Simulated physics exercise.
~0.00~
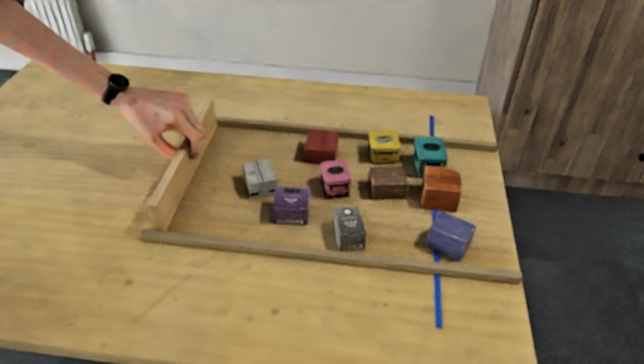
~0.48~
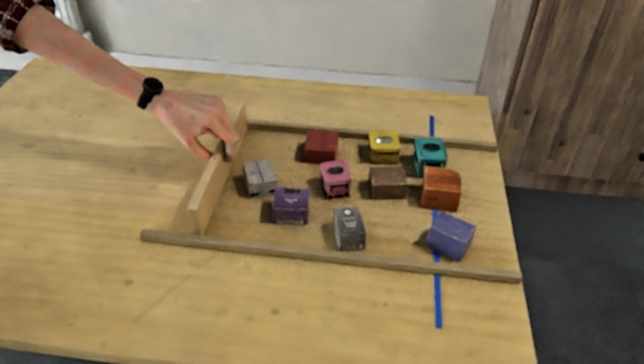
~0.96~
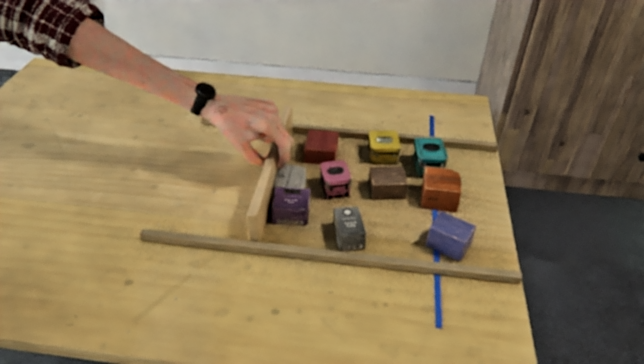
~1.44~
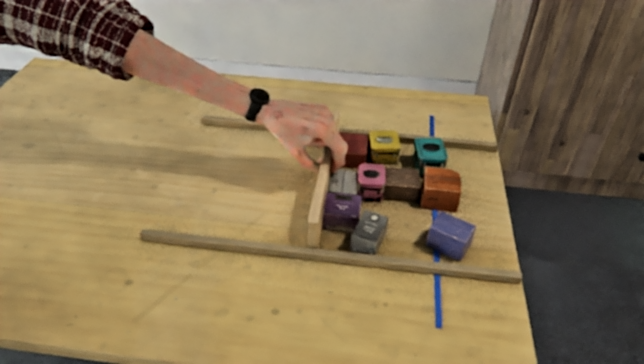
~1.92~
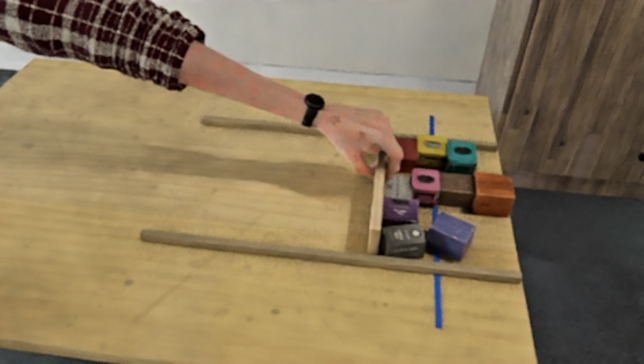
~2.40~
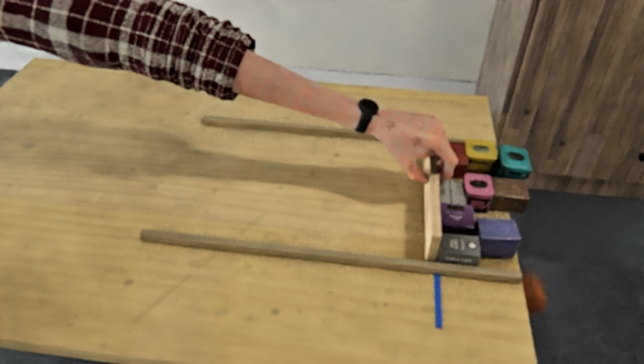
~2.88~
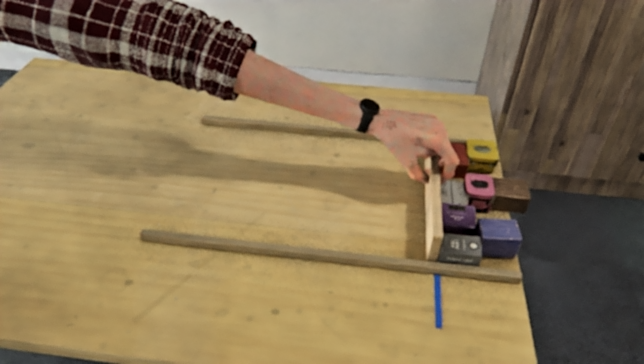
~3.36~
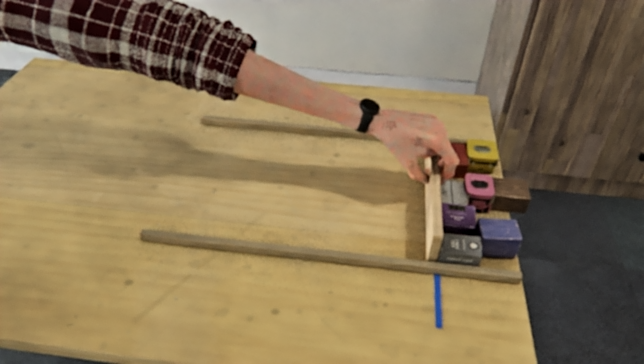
A hand pushes an upright wooden board to the right between two rails on a table, toward ten small coloured blocks scattered ahead of it. The board first meets the white block, then gathers the purple, grey and pink ones, packing them against the rest. The whole cluster slides across the blue tape toward the table's right edge. As the board reaches the tape, the orange block tips over the edge and drops, and the teal one soon disappears from the edge too. The hand stops there, with the remaining blocks crowded along the edge, some overhanging.
